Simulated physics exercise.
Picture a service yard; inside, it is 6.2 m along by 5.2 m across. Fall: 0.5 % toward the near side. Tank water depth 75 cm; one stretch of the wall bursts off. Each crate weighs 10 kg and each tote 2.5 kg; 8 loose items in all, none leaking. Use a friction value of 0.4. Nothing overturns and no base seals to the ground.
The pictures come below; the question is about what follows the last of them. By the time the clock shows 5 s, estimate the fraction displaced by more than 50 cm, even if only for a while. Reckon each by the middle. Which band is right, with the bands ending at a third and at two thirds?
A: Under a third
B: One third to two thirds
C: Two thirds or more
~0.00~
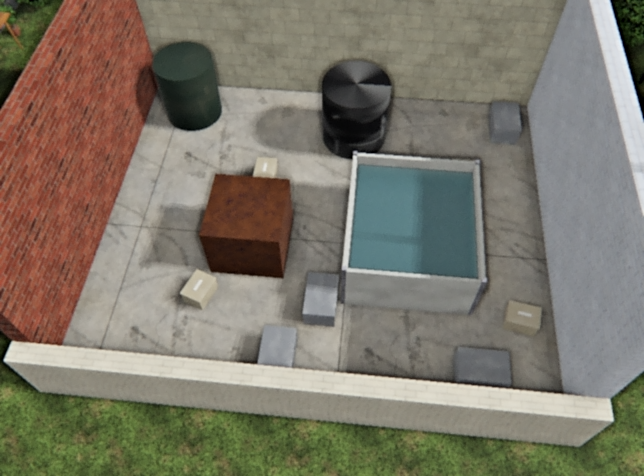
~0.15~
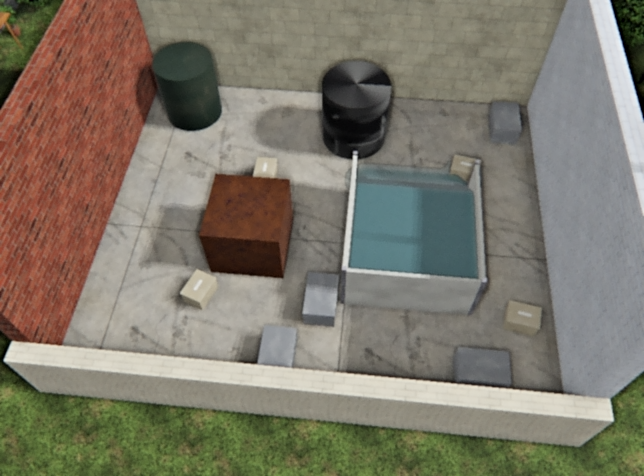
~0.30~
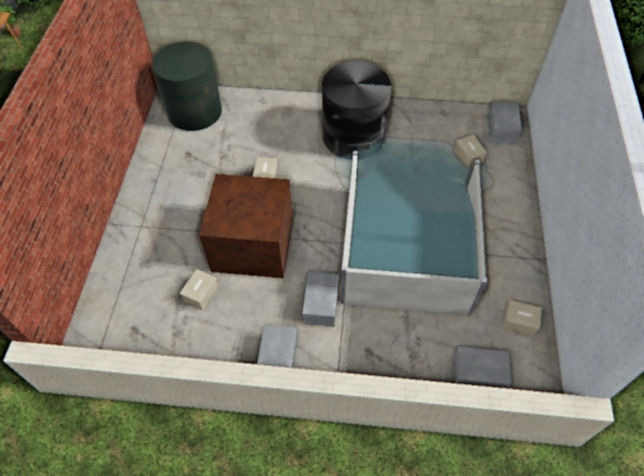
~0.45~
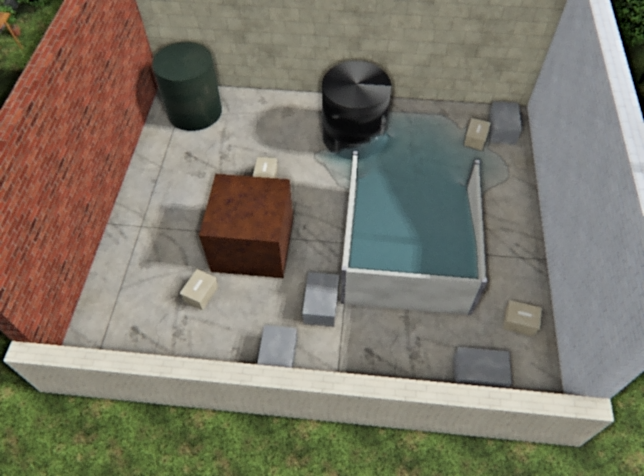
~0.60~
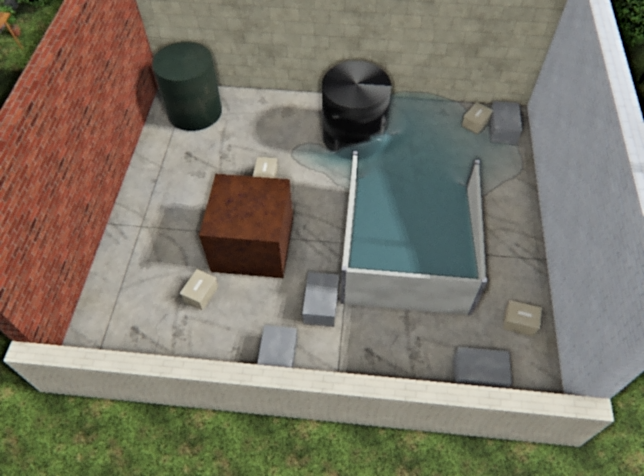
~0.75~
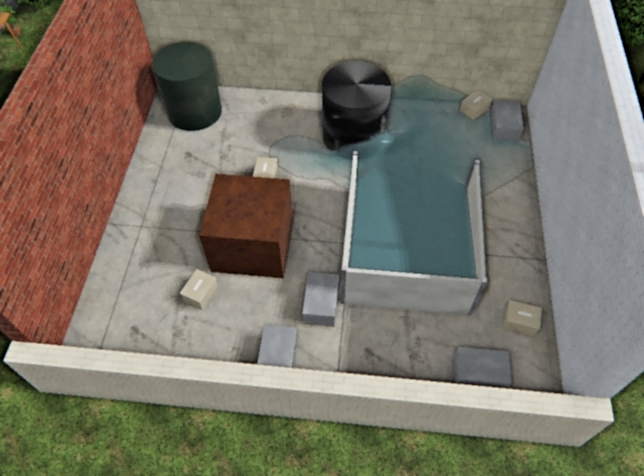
B.
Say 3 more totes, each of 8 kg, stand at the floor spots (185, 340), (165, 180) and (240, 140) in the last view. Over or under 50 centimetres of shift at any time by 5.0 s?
Result, in sequence: Below the mark / above the mark / above the mark.
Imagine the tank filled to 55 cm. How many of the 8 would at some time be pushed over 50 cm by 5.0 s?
Then it comes to 5.
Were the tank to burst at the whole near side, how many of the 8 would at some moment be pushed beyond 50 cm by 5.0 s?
You'd get 7 in that case.
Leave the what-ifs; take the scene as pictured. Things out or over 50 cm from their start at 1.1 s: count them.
1.
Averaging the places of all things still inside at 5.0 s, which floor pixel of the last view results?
(336, 338).
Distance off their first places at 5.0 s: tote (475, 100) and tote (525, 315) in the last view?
In that order: 250 cm, 100 cm.
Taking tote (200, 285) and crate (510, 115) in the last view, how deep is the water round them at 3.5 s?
About 0 and 9 cm.
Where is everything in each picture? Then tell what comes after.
The first picture shows a tote at (466, 167) rests on the ground; a crate at (507, 116) rests on the ground; 2.8 m2 under water; 0 of 8 have shifted.
The second picture shows a tote at (466, 164) rests on the ground, 5 cm from its start; a crate at (507, 116) rests on the ground; water covers 3.7 m2; 0 of 8 have shifted.
The third picture shows a tote at (472, 147) rests on the ground, 41 cm from its start; a crate at (507, 116), on the bottom; 4.8 m2 under water; 1 of 8 have shifted.
The fourth picture shows a tote at (479, 129) rests on the ground, 81 cm from its start; a crate at (507, 116), on the bottom; 5.9 m2 under water; 1 of 8 have shifted.
The fifth picture shows a tote at (479, 113), on the bottom, 115 cm from its start; a crate at (507, 116), on the bottom; water covers 7.1 m2; 1 of 8 have shifted.
The sixth picture shows a tote at (477, 100) rests on the ground, 143 cm from its start; a crate at (509, 115) rests on the ground, 4 cm from its start; 7.9 m2 under water; 1 of 8 have shifted.
After 1.1 s 1 of 8 are over 50 cm from their spots; 2 afloat.
After 2.2 s 3 of 8 are over 50 cm from their spots; 2 afloat.
After 3.5 s 4 of 8 are over 50 cm from their spots; 4 afloat.
After 5.0 s 5 of 8 are over 50 cm from their spots, and 5 have been at some point; 4 afloat.
